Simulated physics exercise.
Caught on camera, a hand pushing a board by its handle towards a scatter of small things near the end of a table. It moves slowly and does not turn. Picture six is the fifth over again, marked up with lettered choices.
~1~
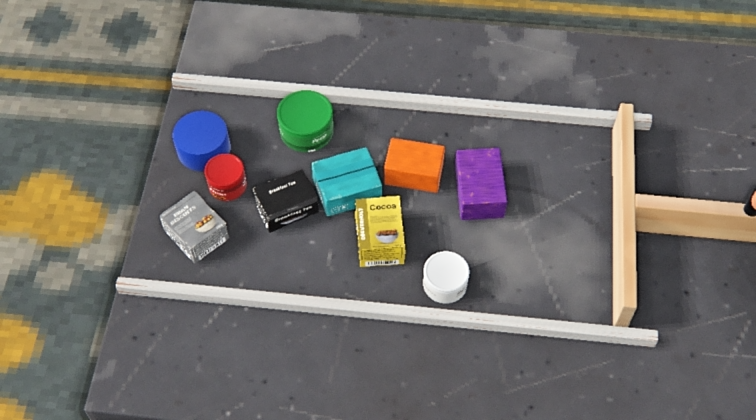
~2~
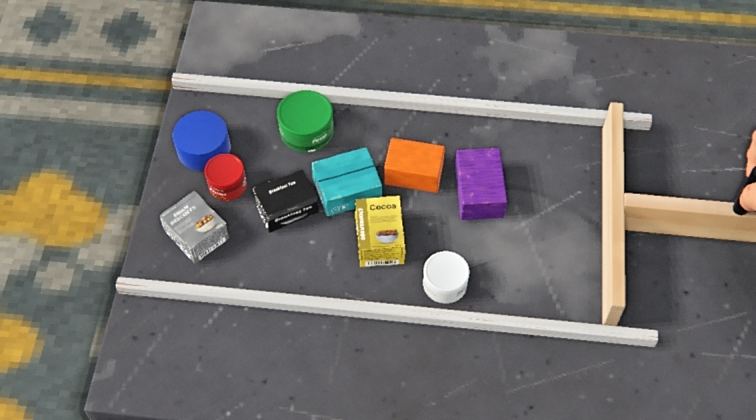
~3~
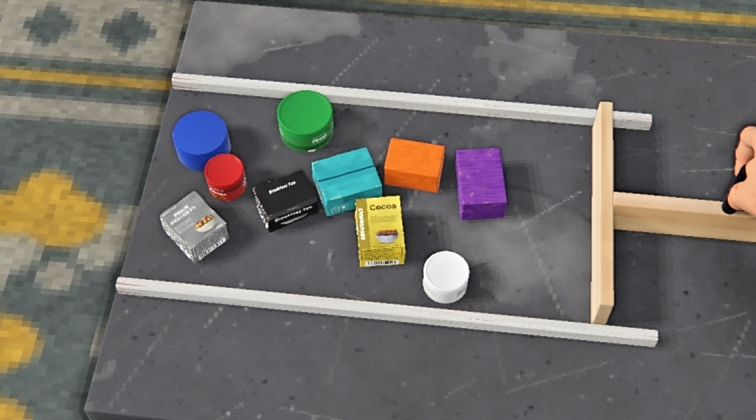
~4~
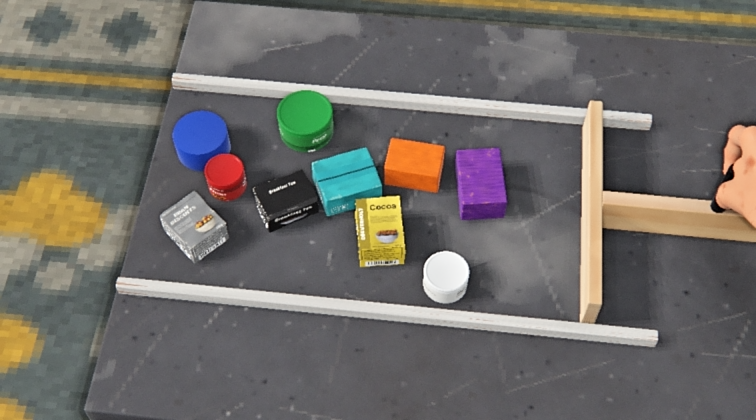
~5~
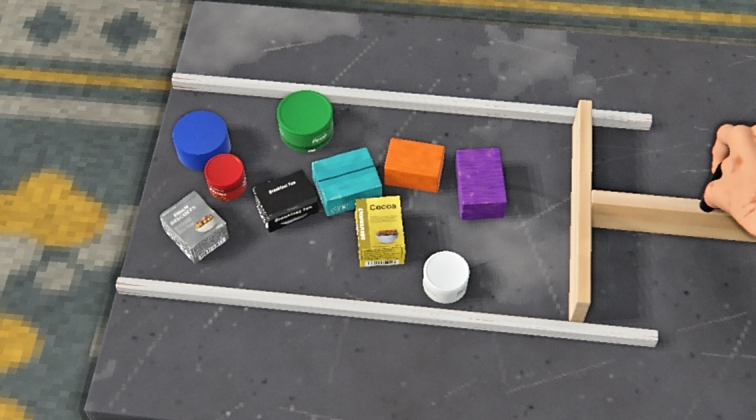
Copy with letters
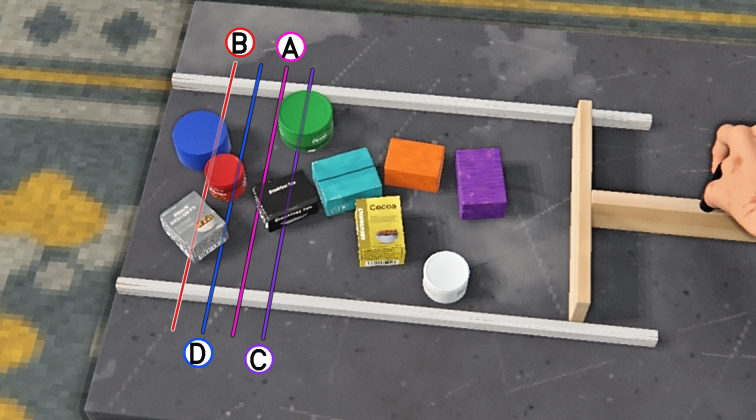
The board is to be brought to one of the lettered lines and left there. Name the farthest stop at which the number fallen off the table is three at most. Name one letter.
Line D.
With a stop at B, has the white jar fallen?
No.
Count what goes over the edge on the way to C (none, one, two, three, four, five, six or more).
The count is none.
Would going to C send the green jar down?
By then, no.
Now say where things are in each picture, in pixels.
Green jar (306, 121); blue pot (202, 141); turquoise box (347, 182), in the first frame.
Board (618, 198); grey packet (195, 227), in the second frame.
Board (607, 197); white jar (445, 278), in the third frame.
Board (596, 196); red jar (226, 178), in the fourth frame.
Board (585, 195); black packet (286, 201); green jar (306, 121); blue pot (202, 141), in the fifth frame.
On the marked copy, A at (262, 191); B at (207, 186); C at (290, 194); D at (234, 188).
Following D. Soon after the start, board (457, 183); black packet (270, 205); white jar (419, 275).
Later, board (332, 172); grey packet (168, 243); red jar (201, 178).
In the end, board (235, 163); grey packet over the edge; red jar over the edge; three fallen.
As for the rest, A is within the limit but short; B drops six; C is within the limit but short.
